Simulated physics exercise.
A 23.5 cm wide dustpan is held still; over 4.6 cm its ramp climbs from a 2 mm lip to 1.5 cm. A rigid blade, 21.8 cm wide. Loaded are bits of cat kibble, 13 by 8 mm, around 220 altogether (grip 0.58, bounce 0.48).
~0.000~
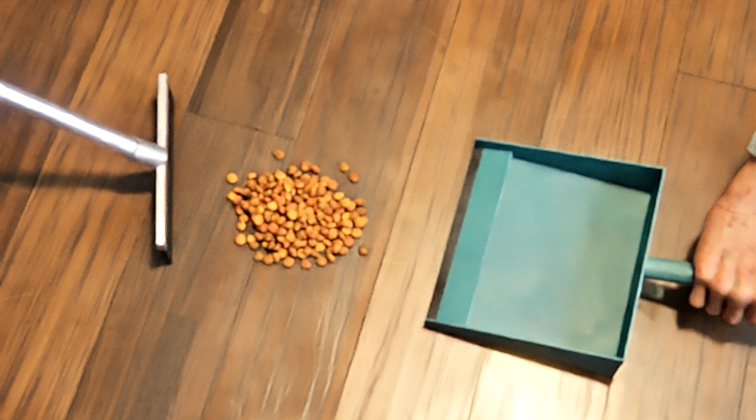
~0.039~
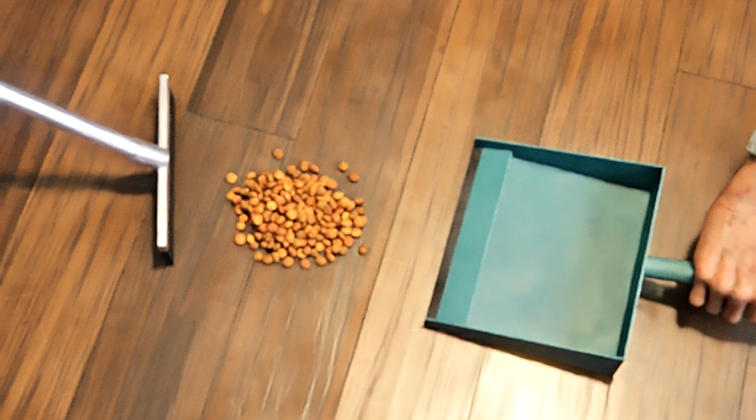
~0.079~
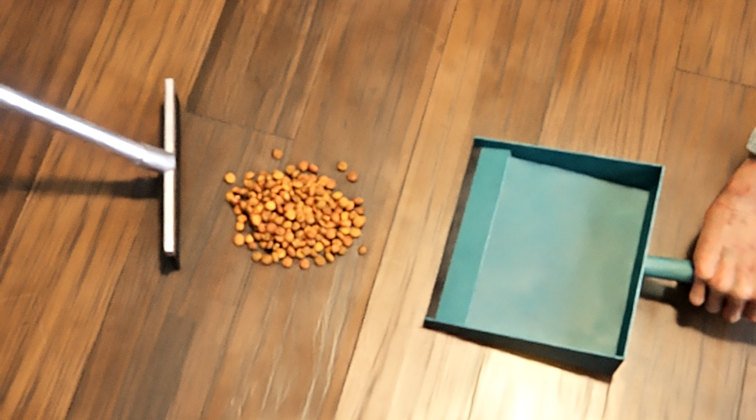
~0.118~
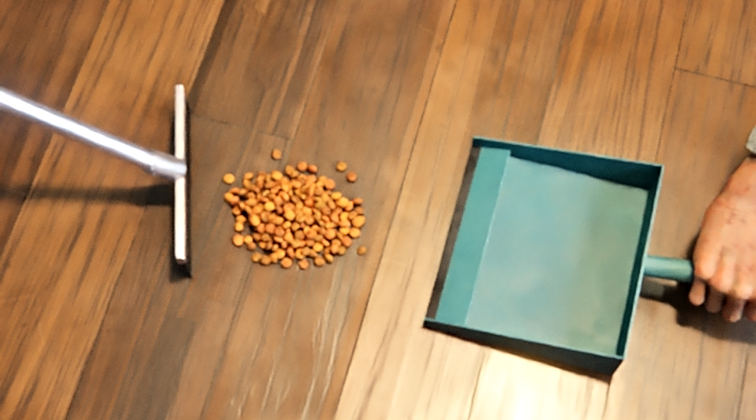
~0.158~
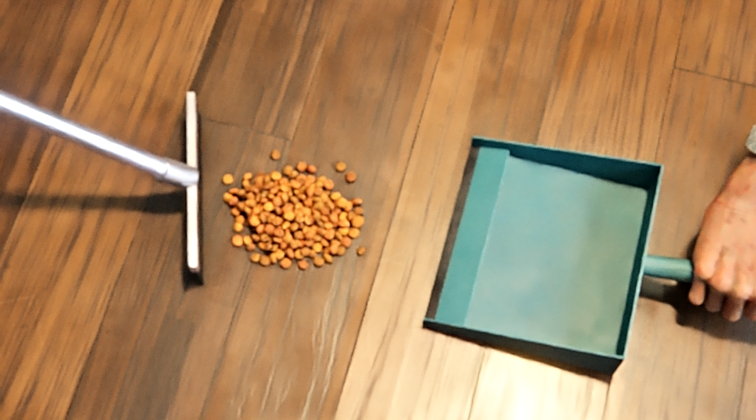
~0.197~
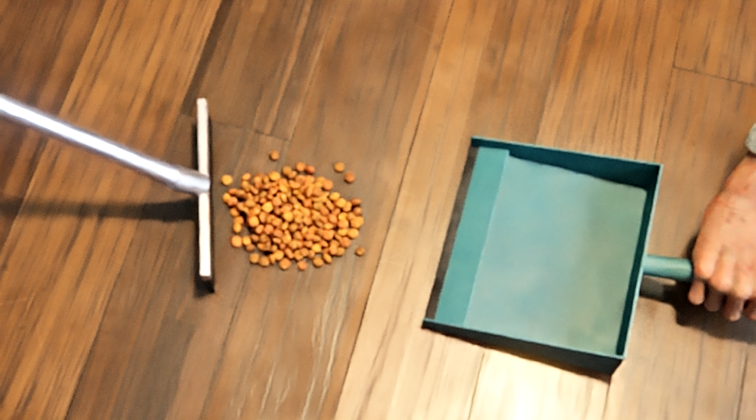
On a wooden floor, a squeegee-like blade slides right towards a pile of kibble while a hand holds a teal dustpan still.
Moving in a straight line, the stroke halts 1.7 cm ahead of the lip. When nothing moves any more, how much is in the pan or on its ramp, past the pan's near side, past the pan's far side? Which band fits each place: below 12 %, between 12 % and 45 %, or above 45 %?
In order: Pan: Low. Near side: Low. Far side: Low.
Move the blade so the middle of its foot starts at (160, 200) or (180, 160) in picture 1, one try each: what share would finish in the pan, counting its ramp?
Close to 0 in a hundred, then close to 5 in a hundred.
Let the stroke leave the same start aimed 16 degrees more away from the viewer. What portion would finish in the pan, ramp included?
In that case around 15 per cent.
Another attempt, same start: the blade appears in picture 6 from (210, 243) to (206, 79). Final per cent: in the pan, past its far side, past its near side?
Pan 20, far 10, near 0.
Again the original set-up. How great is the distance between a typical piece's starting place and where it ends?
Roughly 14 centimetres.
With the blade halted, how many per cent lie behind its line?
About 20 percent.
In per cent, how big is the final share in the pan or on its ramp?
Around 0 in a hundred.
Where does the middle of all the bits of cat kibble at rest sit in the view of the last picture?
I'd put it at about (405, 239).
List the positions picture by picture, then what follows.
The first picture shows blade from (162, 245) to (164, 81), moved 0.0 cm, 0 of the pieces shifted so far; middle of the pieces at (298, 213); pan at (557, 262).
The second picture shows blade from (163, 246) to (165, 82), moved 0.3 cm, 0 of the pieces shifted so far; middle of the pieces at (297, 213).
The third picture shows blade from (170, 251) to (171, 86), moved 1.4 cm, 0 of the pieces shifted so far; middle of the pieces at (296, 213).
The fourth picture shows blade from (181, 259) to (181, 93), moved 3.0 cm, 0 of the pieces shifted so far; middle of the pieces at (295, 214).
The fifth picture shows blade from (194, 267) to (192, 100), moved 4.8 cm, 0 of the pieces shifted so far; middle of the pieces at (294, 214).
The sixth picture shows blade from (206, 275) to (203, 107), moved 6.6 cm, 0 of the pieces shifted so far; middle of the pieces at (293, 215); pan at (555, 260). Its pace works out near 0.45 m/s, heading 14 degrees towards the viewer's side.
After 0.45 s, middle of the blade 17 cm from the lip; 0 % over the lip, far side 0 %, near side 0 %.
After 0.63 s, middle of the blade 9 cm from the lip; 0 % over the lip, far side 0 %, near side 5 %.
Then, at 0.92 s, middle of the blade 5 cm from the lip; 0 % over the lip, far side 0 %, near side 5 %.
In the end, at 1.2 s, pan 0 %, near side 5 %, far side 0 %, in front of the lip or behind the blade 90 %.
